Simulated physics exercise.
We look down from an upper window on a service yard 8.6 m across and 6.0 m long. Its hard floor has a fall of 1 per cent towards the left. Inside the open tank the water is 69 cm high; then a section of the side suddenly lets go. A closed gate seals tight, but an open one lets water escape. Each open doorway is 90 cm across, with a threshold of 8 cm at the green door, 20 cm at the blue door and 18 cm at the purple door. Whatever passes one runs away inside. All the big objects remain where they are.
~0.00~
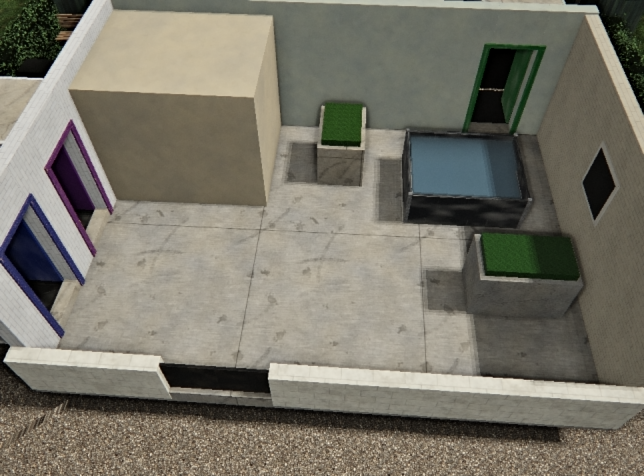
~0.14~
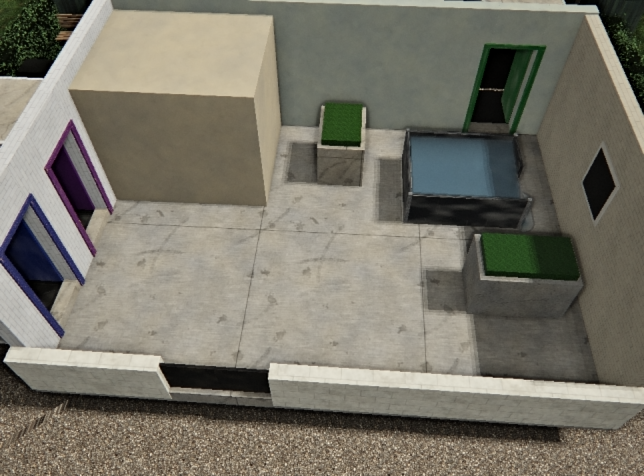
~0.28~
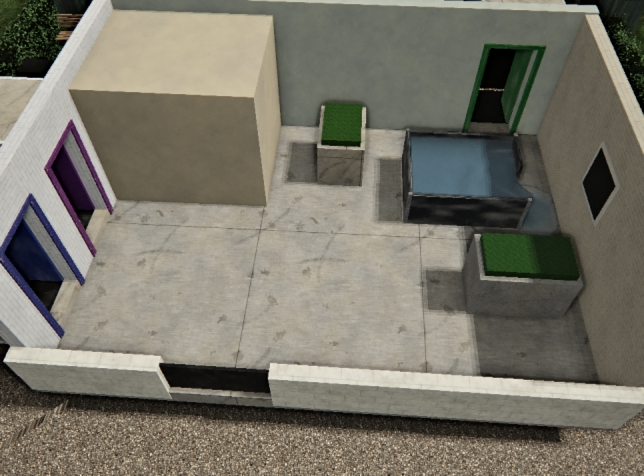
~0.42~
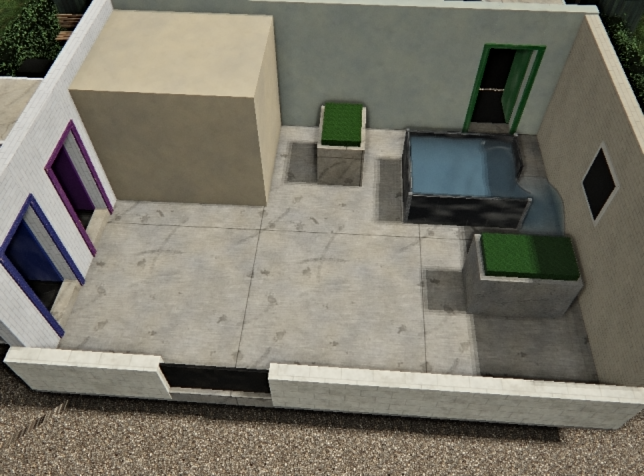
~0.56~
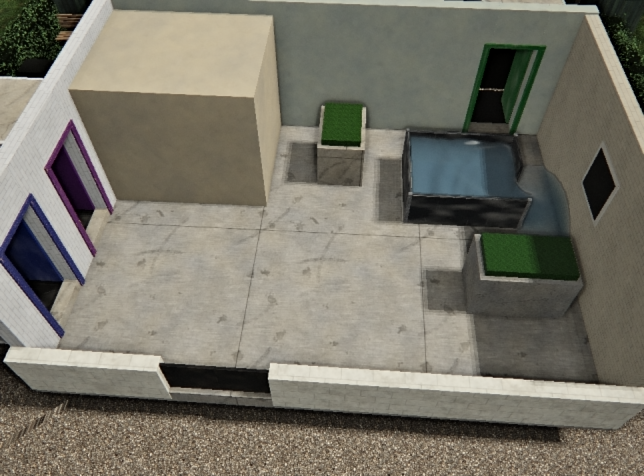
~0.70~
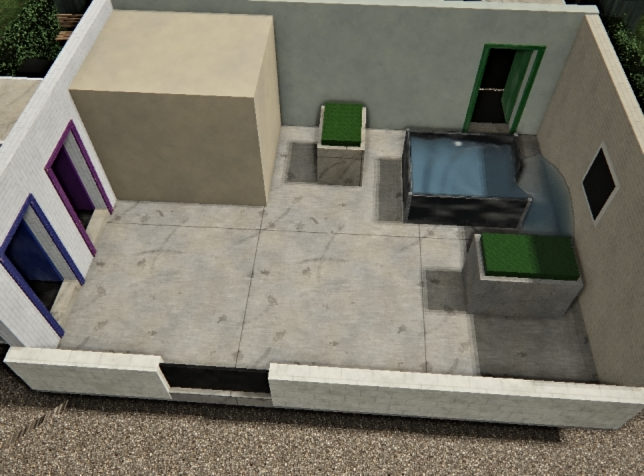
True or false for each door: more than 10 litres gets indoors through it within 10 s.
Green door - true; blue door - false; purple door - false.
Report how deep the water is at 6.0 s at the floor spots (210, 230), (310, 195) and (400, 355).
Spot by spot: Some 3, 3, then 3 cm.
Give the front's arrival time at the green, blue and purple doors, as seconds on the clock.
Green: 1.3 s, blue: 6.5 s, purple: 6.5 s.
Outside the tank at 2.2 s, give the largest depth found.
It gets to some 40 cm.
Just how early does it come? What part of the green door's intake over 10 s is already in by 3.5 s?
Some 65 per cent by then.
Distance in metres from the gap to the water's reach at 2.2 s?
That's near 4.0 m in a straight line.
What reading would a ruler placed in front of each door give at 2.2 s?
In centimetres, the green door gives 21, the blue door 0 and the purple door 0.
After 1.4 s water covers 10 % of the floor and is deepest (52 cm) near (550, 213); green door 12 cm at the sill, 1 L in, blue door not reached, purple door not reached.
After 2.2 s water covers 20 % of the floor and is deepest (40 cm) near (550, 213); green door 21 cm at the sill, 41 L in, blue door not reached, purple door not reached.
After 3.5 s water covers 45 % of the floor and is deepest (30 cm) near (550, 213); green door 16 cm at the sill, 110 L in, blue door not reached, purple door not reached.
After 6.0 s water covers 90 % of the floor and is deepest (18 cm) near (550, 213); green door 11 cm at the sill, 161 L in, blue door not reached, purple door not reached.
After 10.0 s water covers 95 % of the floor and is deepest (12 cm) near (53, 359); green door 7 cm at the sill, 175 L in, blue door 12 cm at the sill, 0 L in, purple door 10 cm at the sill, 0 L in.
